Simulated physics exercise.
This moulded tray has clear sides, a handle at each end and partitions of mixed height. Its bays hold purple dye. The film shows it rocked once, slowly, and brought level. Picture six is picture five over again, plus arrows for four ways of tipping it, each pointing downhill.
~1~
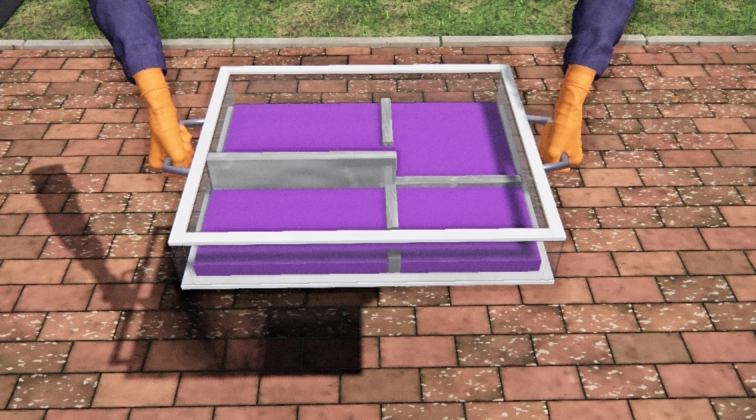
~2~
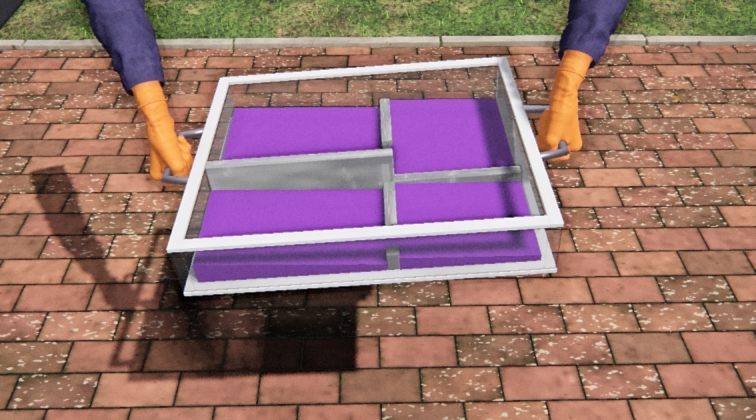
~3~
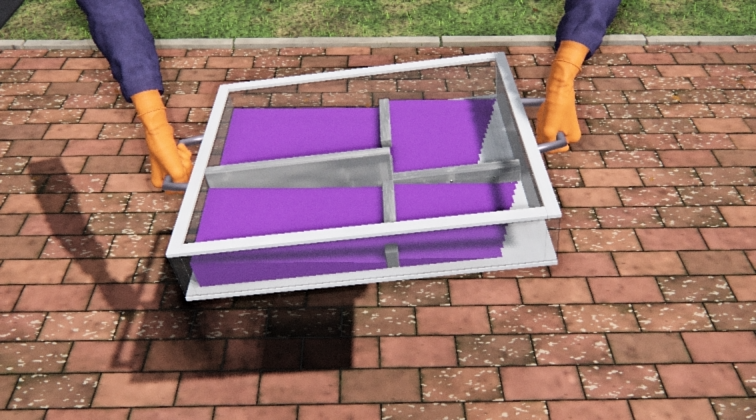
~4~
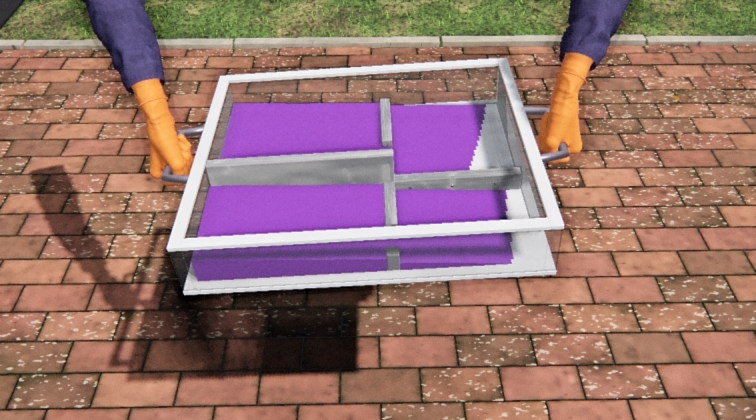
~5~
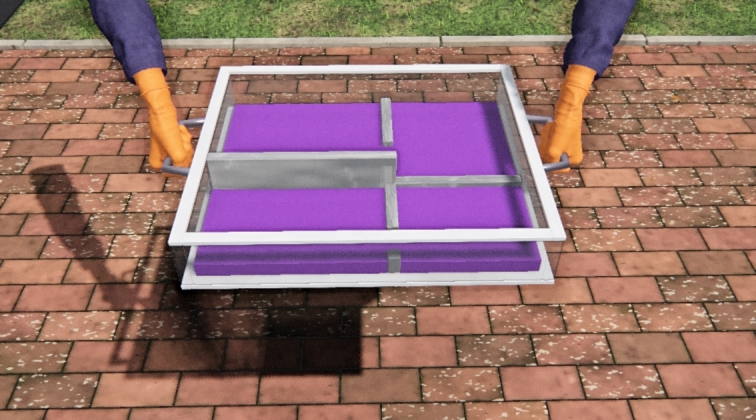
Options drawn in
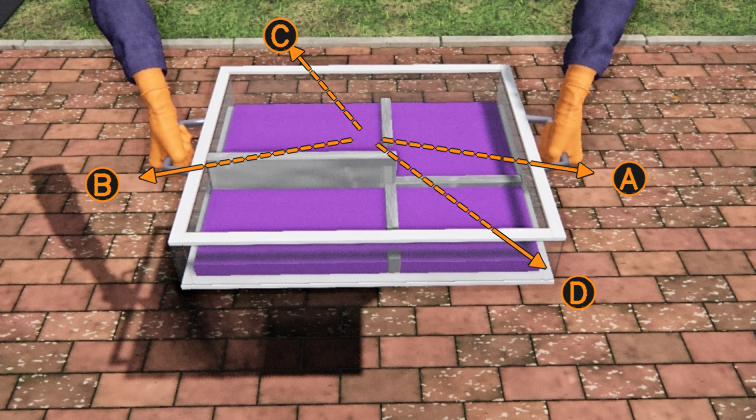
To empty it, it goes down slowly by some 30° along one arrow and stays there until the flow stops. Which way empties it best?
Direction D does it best.
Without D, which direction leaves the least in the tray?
It is A.
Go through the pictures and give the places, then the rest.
The tray is level; deepest in the front right bay, at (461, 220), shallowest in the back left, in the first frame.
Tipped about 4° down to the left; no wall is crossed, in the second frame.
Tipped about 7° down to the left; no wall is crossed, in the third frame.
Tipped about 4° down to the left; no wall is crossed, in the fourth frame.
The tray is level; deepest in the front left bay, at (298, 222), shallowest in the back right, in the fifth frame.
In orange, A ends at (587, 172); B ends at (145, 176); C ends at (292, 49); D ends at (541, 264).
With A, about 36 % stays in the tray, the largest part in the front right bay.
With B, about 52 % stays in the tray, the largest part in the back left bay.
With C, about 51 % stays in the tray, the largest part in the back left bay.
With D, about 22 % stays in the tray, the largest part in the front right bay.
